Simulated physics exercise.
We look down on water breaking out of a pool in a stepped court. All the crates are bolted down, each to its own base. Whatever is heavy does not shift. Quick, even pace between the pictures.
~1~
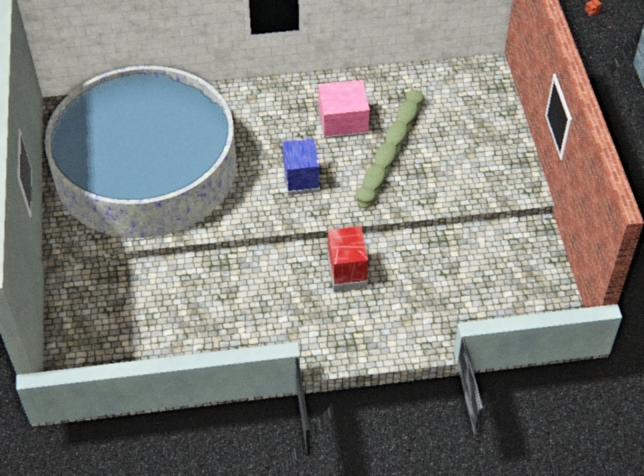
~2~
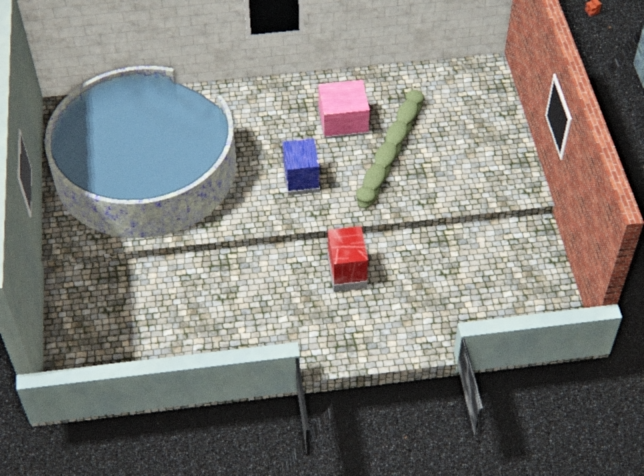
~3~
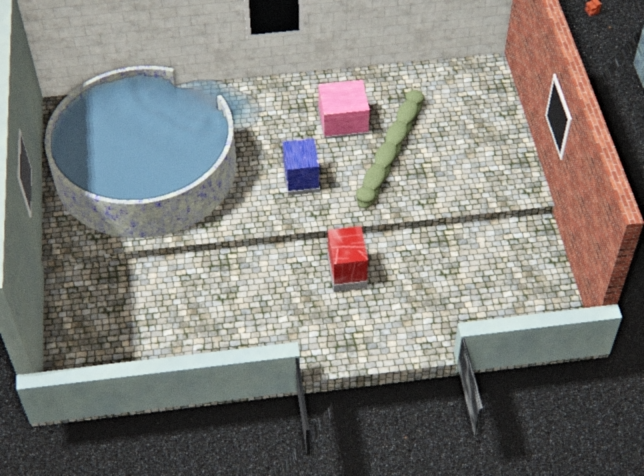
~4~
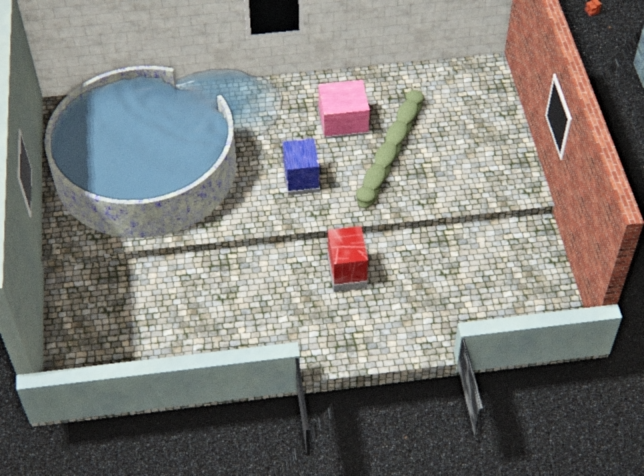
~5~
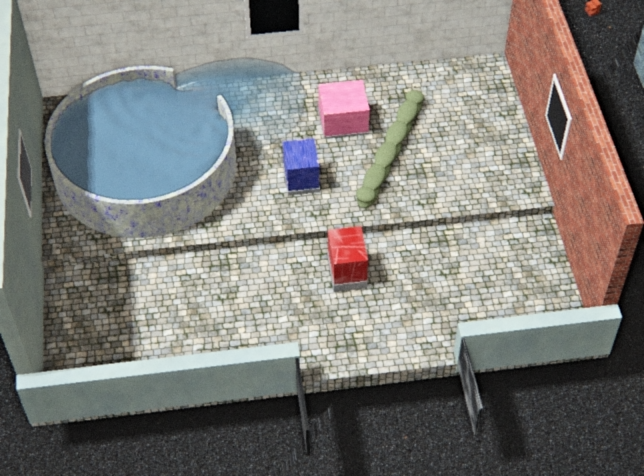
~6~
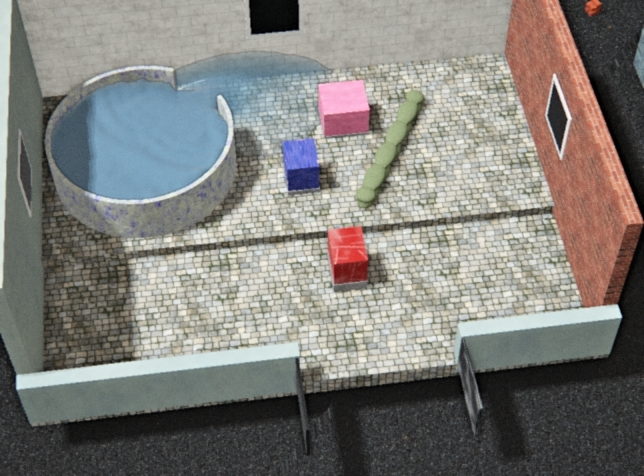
A round tank's far side opens and water spreads right across the stone court's back.
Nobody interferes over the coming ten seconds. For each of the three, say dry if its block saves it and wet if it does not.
In the end the pink crate is caught. The blue crate is caught. The red crate is missed.
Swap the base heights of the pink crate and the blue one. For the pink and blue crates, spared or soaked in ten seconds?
Well, pink is inundated and blue is inundated then.
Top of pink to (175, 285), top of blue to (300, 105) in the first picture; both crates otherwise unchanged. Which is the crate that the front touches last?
I would go with the pink crate.
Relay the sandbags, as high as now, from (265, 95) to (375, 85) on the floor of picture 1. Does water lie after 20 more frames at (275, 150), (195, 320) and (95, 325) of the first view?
Inundated, untouched, untouched.
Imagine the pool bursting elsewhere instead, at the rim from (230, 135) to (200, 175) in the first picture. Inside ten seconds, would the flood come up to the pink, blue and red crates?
Result: Pink crate gets overtopped, blue crate gets overtopped, red crate gets overtopped.
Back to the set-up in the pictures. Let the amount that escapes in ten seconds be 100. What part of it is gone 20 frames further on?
Estimate: 0 %.
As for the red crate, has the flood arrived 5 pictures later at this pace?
The red one is not yet wet.
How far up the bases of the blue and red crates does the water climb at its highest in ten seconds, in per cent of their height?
Around 180 % and 80 %.
A moment on, water covers 20 % of the floor; the pink crate water round its plinth, the blue crate water round its plinth, the red crate not reached.
Next, water covers 25 % of the floor; the pink crate water round its plinth, the blue crate water round its plinth, the red crate not reached.
Then, water covers 45 % of the floor; the pink crate water round its plinth, the blue crate water round its plinth, the red crate water round its plinth.
Later, water covers 85 % of the floor; the pink crate water round its plinth, the blue crate water round its plinth, the red crate water round its plinth.
In the end, water covers 95 % of the floor; the pink crate was topped, the blue crate was topped, the red crate stayed above the water.
